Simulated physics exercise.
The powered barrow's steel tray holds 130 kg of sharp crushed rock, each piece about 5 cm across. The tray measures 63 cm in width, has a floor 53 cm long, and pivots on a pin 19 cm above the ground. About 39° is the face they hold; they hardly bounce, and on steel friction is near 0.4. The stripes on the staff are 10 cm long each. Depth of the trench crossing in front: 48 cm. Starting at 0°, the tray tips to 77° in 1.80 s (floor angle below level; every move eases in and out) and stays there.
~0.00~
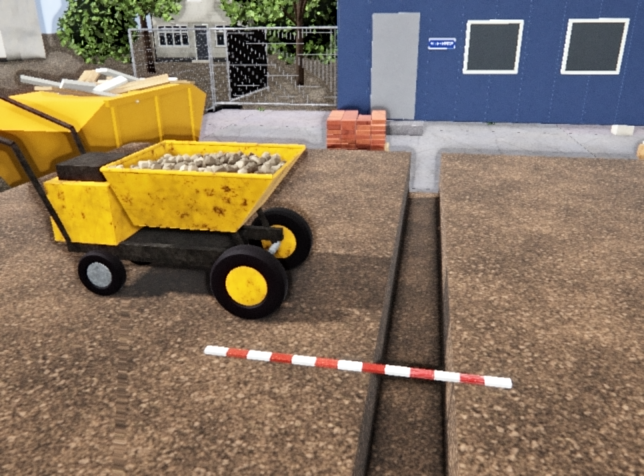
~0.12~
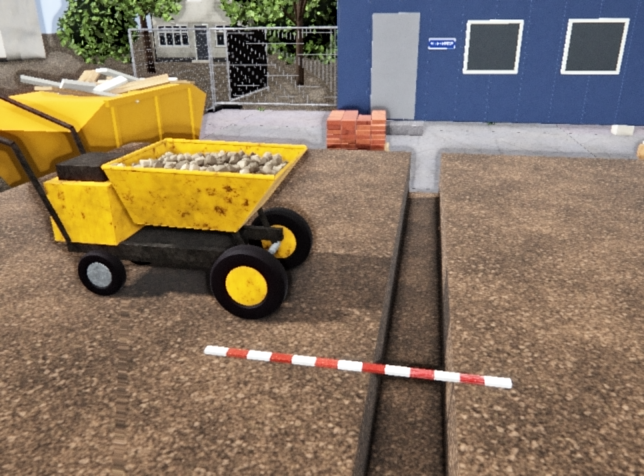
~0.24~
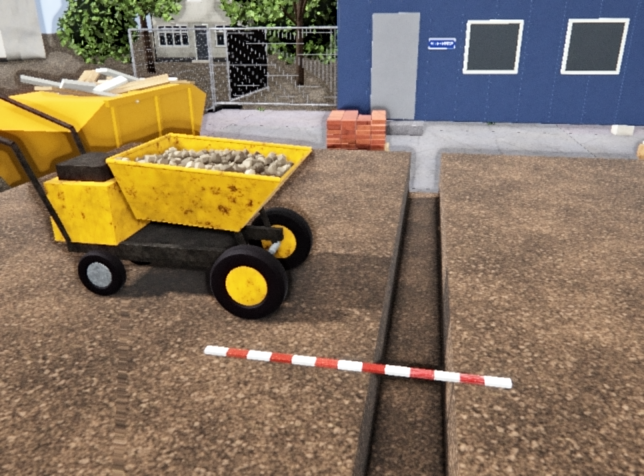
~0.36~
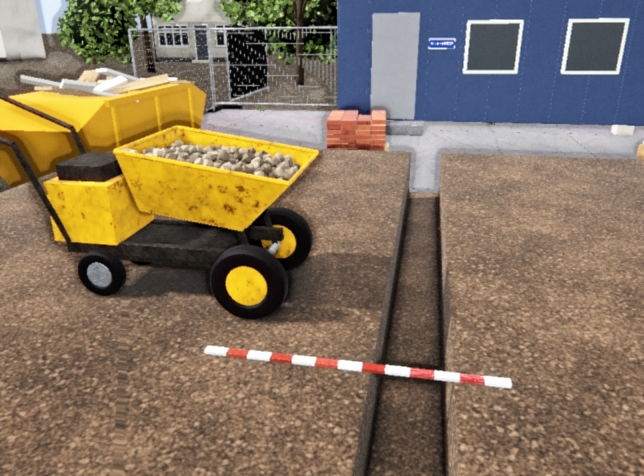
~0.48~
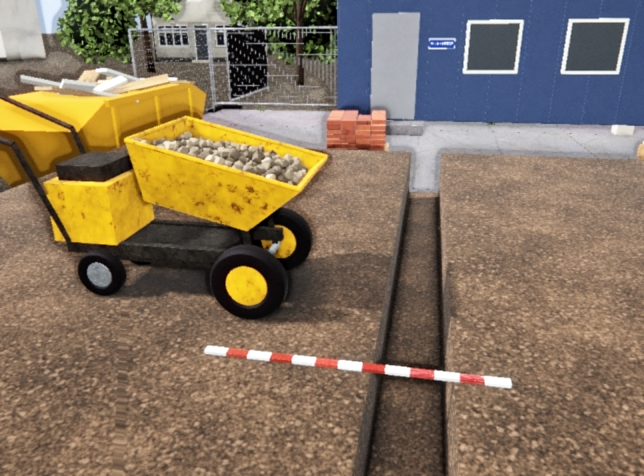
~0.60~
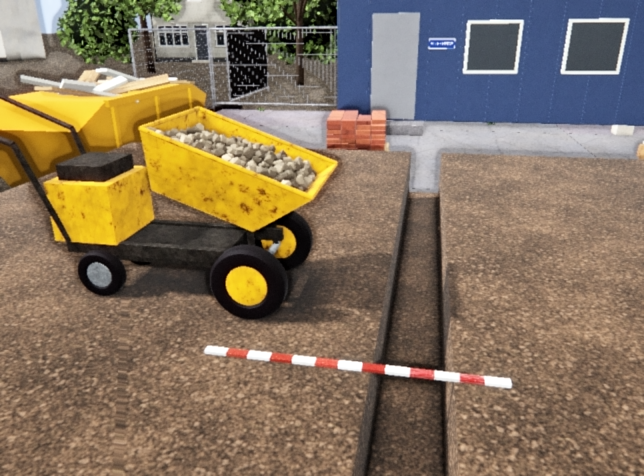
On a building site, a yellow powered barrow's stone-filled tray tilts steadily down toward the right.
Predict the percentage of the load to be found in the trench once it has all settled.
Roughly 100 percent of the load ends up there.
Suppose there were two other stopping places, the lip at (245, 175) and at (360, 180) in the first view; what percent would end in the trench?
The first gives about 65 percent and the second about 10 percent.
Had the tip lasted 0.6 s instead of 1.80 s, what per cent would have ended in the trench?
In that case, around 85%.
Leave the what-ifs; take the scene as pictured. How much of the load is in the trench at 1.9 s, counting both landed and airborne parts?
Some 45 per cent.
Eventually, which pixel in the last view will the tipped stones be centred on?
Around (412, 364).
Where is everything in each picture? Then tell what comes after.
The first frame shows lip at (272, 178), floor tilted 0°, highest stones at (215, 159).
The second frame shows lip at (275, 178), floor tilted 1°, highest stones at (217, 159); the stones move at 0.1 m/s on average.
In the third frame, the tray is at 4°, its lip at (280, 180); the top of the load is at (204, 155); the stones move at 0.3 m/s on average.
In the fourth frame, the tray is at 8°, its lip at (289, 184); the top of the load is at (196, 149); the stones move at 0.4 m/s on average.
In the fifth frame, the tray is at 14°, its lip at (300, 190); the top of the load is at (191, 141); the stones move at 0.5 m/s on average.
In the sixth frame, the tray is at 20°, its lip at (312, 198); the top of the load is at (194, 132); the stones move at 0.5 m/s on average.
After 1.4 s the floor is at 65°; 100 % in the tray; the foremost stones are at (374, 254).
After 1.9 s the floor is at 77°; 53 % in the tray, 2 % short of the trench, 45 % in the trench; the foremost stones are at (441, 383).
After 2.2 s the floor is at 77°; 23 % in the tray, 1 % short of the trench, 75 % in the trench; the foremost stones are at (441, 372).
After 4.2 s the floor is at 77°; 0 % in the tray, 100 % in the trench; the foremost stones are at (440, 364).
